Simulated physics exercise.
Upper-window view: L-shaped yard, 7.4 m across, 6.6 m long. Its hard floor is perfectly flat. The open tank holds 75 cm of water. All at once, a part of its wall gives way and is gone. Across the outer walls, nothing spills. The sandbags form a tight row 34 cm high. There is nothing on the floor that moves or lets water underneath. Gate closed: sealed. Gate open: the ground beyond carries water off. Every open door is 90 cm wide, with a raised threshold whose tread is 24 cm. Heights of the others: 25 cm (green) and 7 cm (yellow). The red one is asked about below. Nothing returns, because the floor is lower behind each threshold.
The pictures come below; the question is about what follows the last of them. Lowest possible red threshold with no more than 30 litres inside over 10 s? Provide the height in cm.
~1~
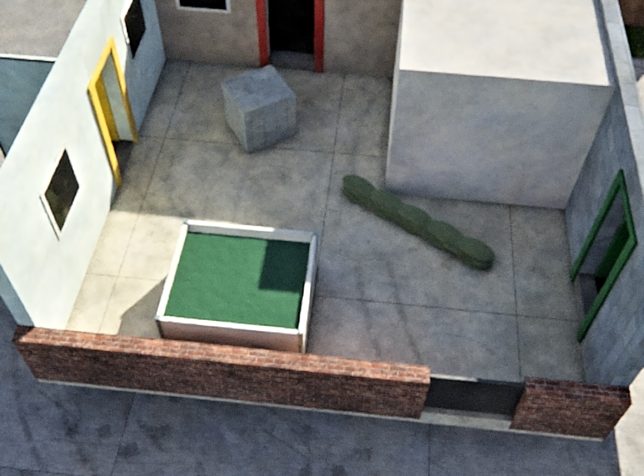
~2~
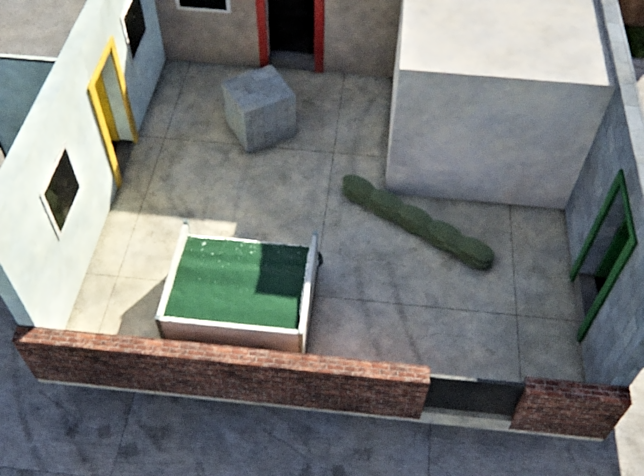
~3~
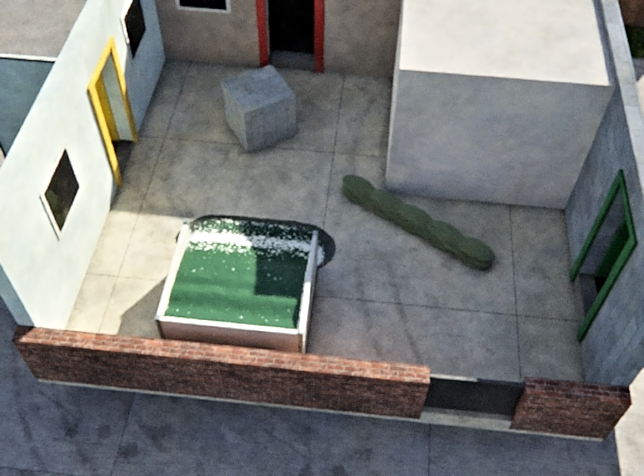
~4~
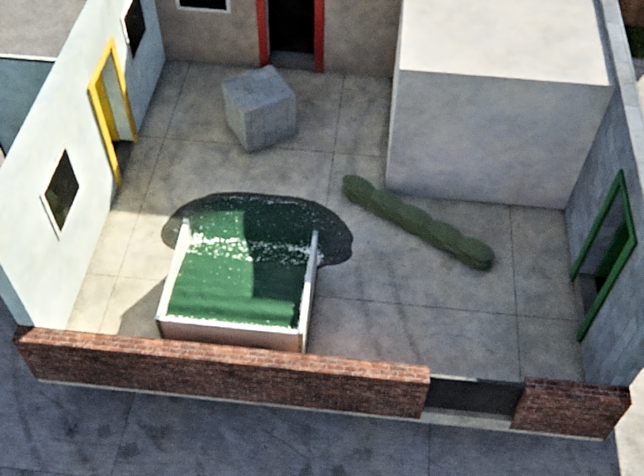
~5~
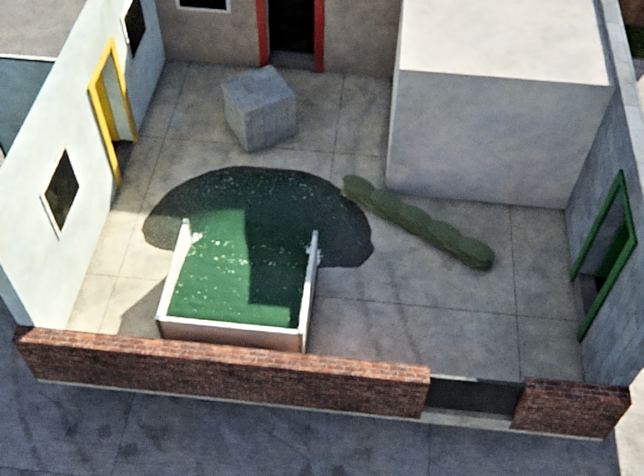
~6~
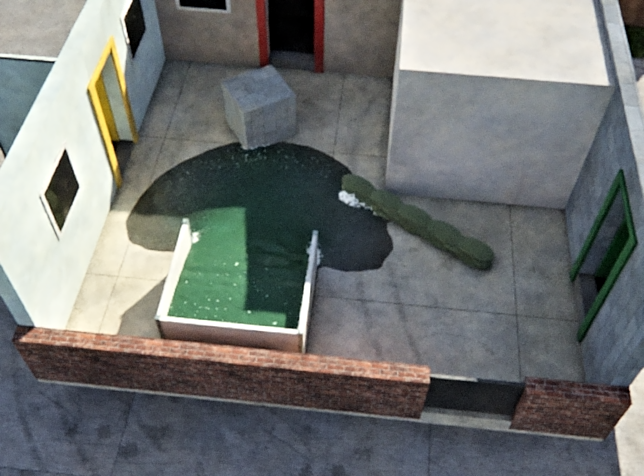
I would say 16 cm.
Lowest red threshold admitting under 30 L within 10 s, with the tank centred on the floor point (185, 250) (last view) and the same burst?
9.0 cm, give or take.
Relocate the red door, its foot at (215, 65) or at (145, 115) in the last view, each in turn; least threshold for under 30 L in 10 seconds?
14.5 and 17 cm.
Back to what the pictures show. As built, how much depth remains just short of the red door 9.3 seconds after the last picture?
8.5 cm.
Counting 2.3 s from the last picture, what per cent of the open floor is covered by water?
Roughly 55 percent of the floor is wet.
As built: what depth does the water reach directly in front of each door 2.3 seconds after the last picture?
Red door 13 cm, green door 0 cm, yellow door 8 cm.
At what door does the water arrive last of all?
I'd go with the green door.
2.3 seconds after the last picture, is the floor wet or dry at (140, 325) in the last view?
It is not reached.
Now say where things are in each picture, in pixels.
The open tank at (240, 277) is whole and still, 75 cm deep; the red door at (291, 26) is dry, in the first picture.
The gap is on the far side, the front 0.3 m out at a hidden place; the back of the open tank holds 75 cm, in the second picture.
The front is at (242, 220), 0.8 m from the gap on the far side; 1.6 m2 of floor is wet, 72 cm left at the back, in the third picture.
The gap is on the far side, the front 1.3 m out at (225, 196); the back of the open tank holds 65 cm, in the fourth picture.
The gap is on the far side, the front 1.9 m out at (235, 170); the back of the open tank holds 64 cm, in the fifth picture.
The gap is on the far side, the front 2.6 m out at (273, 145); the back of the open tank holds 60 cm; 2.1 m in a straight line remain to the red door at (291, 26), in the sixth picture.
Then, 0.7 s after the last picture water covers 40 % of the floor, deepest (40 cm) near (257, 151); it has not reached the red door.
Then, 2.3 s after the last picture water covers 55 % of the floor, deepest (34 cm) near (257, 70); 13 cm at the red door, 0 litres in over its 22 cm threshold.
Then, 9.3 s after the last picture water covers 90 % of the floor, deepest (16 cm) near (75, 303); 9 cm at the red door, 9 litres in over its 22 cm threshold.
At the red door as built, the water peaked near 24 cm, 3.9 s after the last picture.
With a threshold of 13.5 cm, 51 litres would have come in within the 10 s; with 18.5 cm, 20 litres. So under 30 litres takes about 16 cm.
